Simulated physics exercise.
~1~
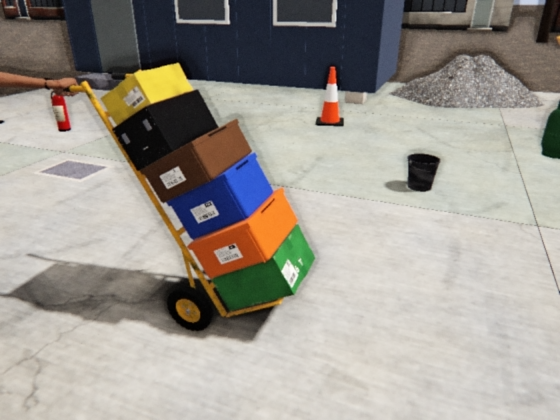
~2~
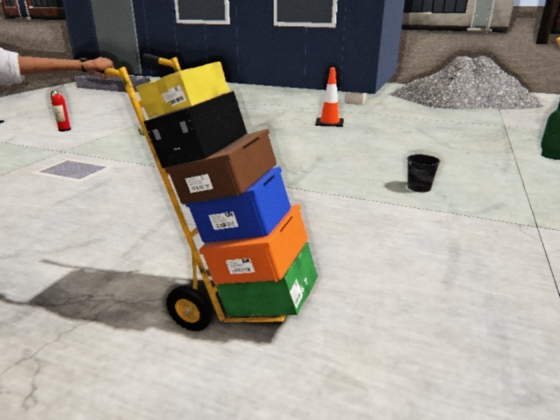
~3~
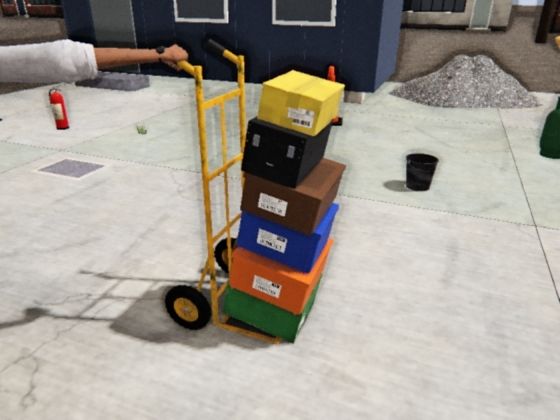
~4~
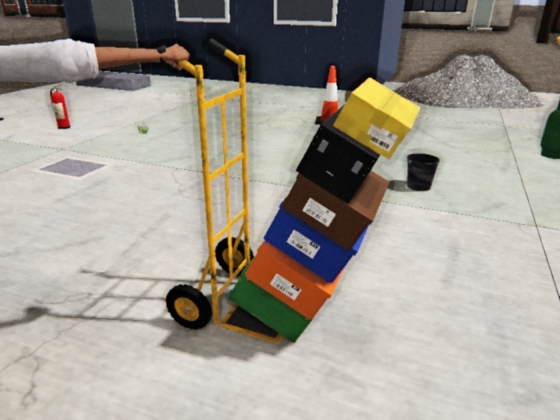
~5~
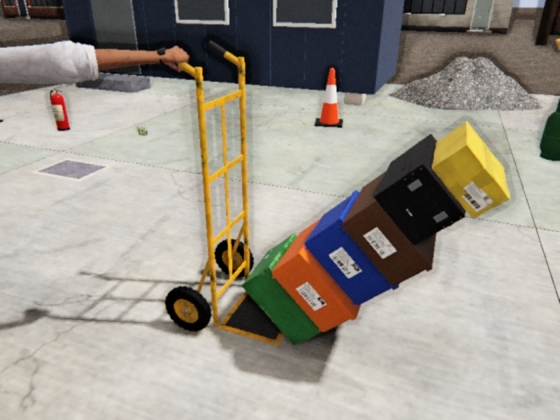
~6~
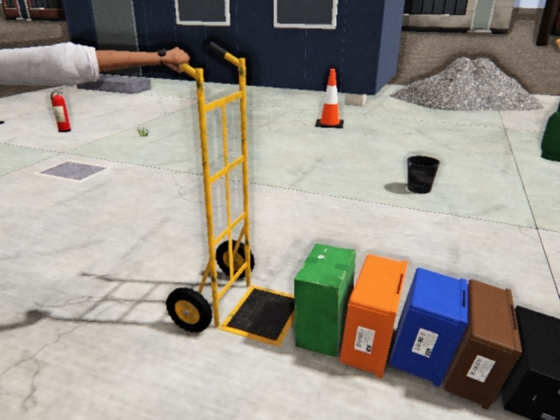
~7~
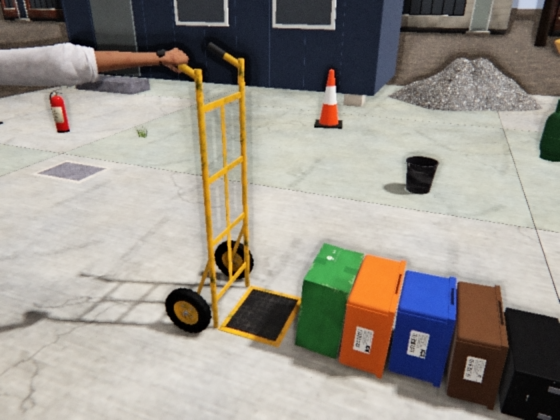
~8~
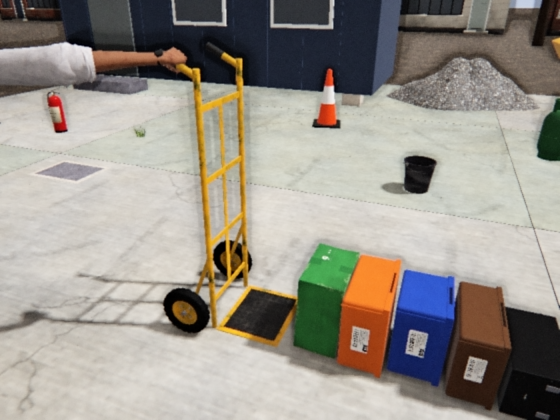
The clip opens with a hand holding a tilted yellow two-wheeled hand truck on a paved yard, stacked from the bottom with green, orange, blue, brown, black and yellow boxes. The arm swings the truck upright, and it stops abruptly. The stack keeps tipping to the right, leaning away from the frame as one slanted column. It topples over, with the yellow box leading the way down and passing out of view. At the end, the truck stands upright, still held, with the toppled green box by its toe plate and the orange, blue, brown and black ones in a row to the right.
